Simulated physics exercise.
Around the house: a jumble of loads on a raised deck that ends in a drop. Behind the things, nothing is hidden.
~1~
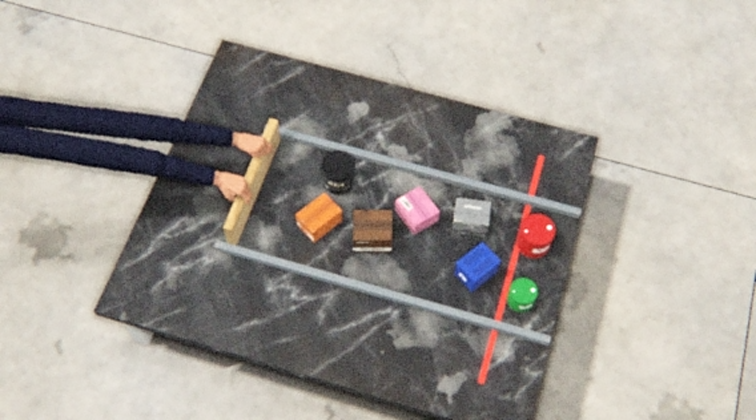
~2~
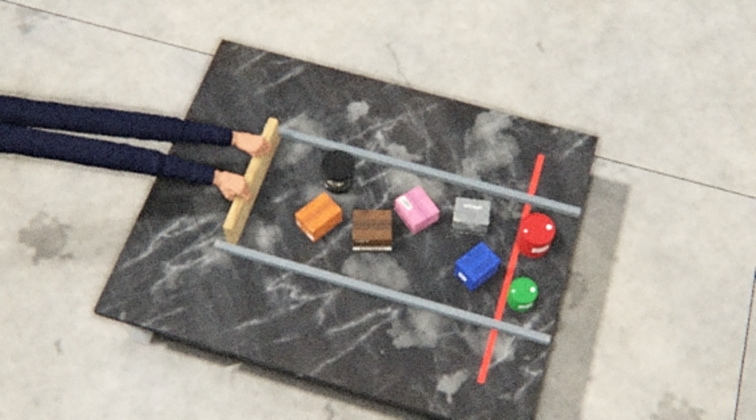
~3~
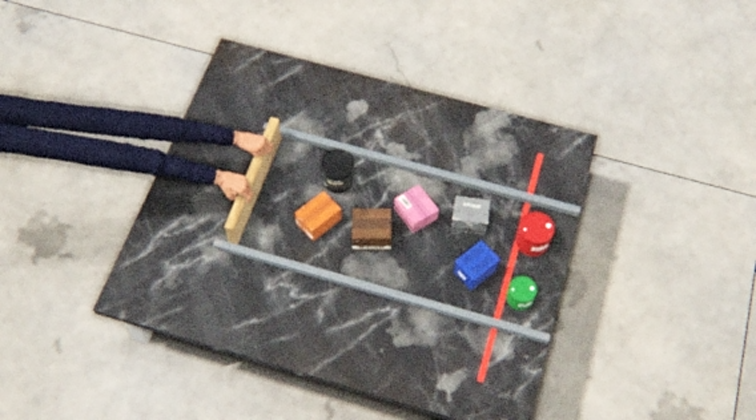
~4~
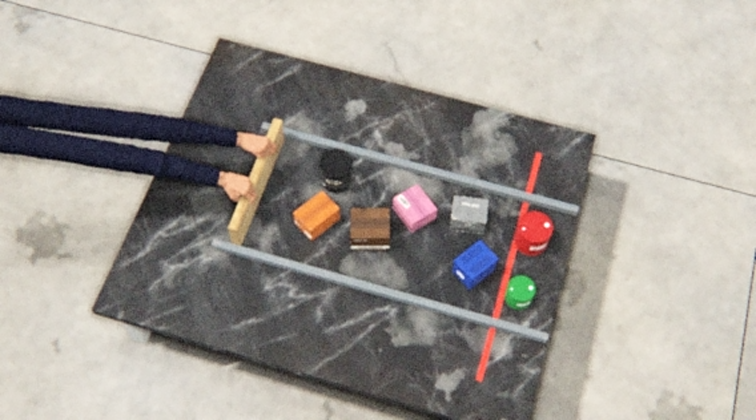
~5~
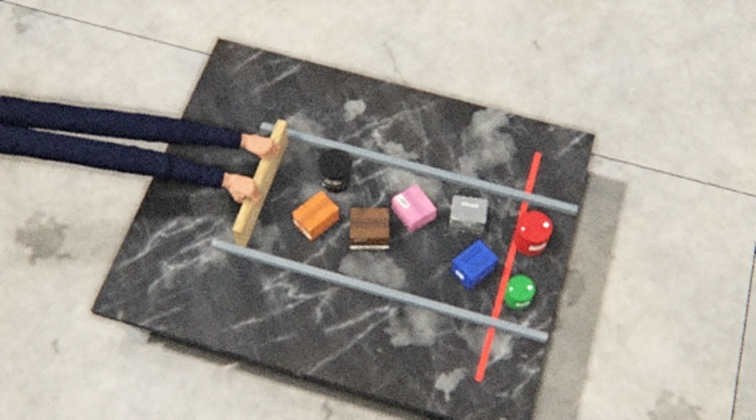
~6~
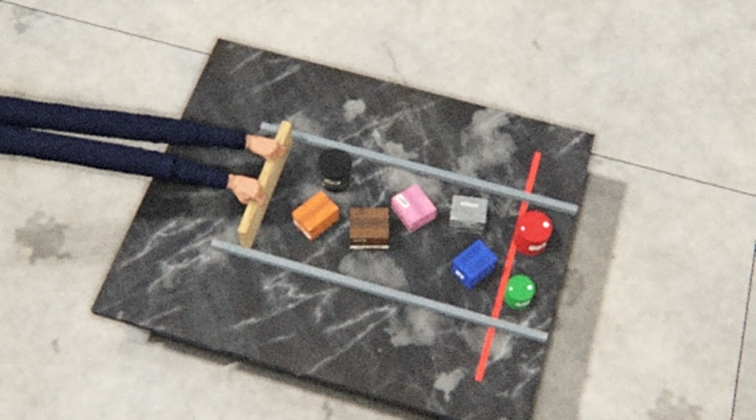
Two hands edging a wooden plank slightly right between grey rails on a dark marbled board, the coloured blocks and canisters staying still.
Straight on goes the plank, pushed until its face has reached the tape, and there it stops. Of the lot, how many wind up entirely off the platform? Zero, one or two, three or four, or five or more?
The ones that plunge will number three or four.
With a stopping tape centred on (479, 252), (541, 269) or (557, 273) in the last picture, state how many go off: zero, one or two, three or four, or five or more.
In the order of the places given: Either one or two; five or over; at least five.
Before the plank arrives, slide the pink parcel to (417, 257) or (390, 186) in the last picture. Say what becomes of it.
Result for the pink parcel: It leaves the top at position one; it is still there at position two.
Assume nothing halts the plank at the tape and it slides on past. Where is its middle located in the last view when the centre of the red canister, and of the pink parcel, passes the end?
The middle is at (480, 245) when it's the red canister, and at (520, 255) when it's the pink parcel.
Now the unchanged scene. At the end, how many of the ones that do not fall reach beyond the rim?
Number: 3.
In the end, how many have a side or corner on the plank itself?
Count recorded: 2.
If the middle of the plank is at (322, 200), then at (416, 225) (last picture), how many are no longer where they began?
That gives 2 for the first and 6 for the second.
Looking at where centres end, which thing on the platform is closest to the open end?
Answer: The grey box.
Early on, none off yet; green canister at rest near (519, 292); red canister at rest near (532, 233); blue tote at rest near (474, 265).
A while later, none off yet; green canister at rest near (519, 292); red canister at rest near (532, 233); blue tote travelled a little near (480, 266).
Further along, none off yet; green canister travelled about its own width near (559, 305); red canister travelled a little near (549, 238); blue tote travelled well along near (538, 282).
Finally, the number that fall off is three or four; lost, blue tote, red canister and green canister.
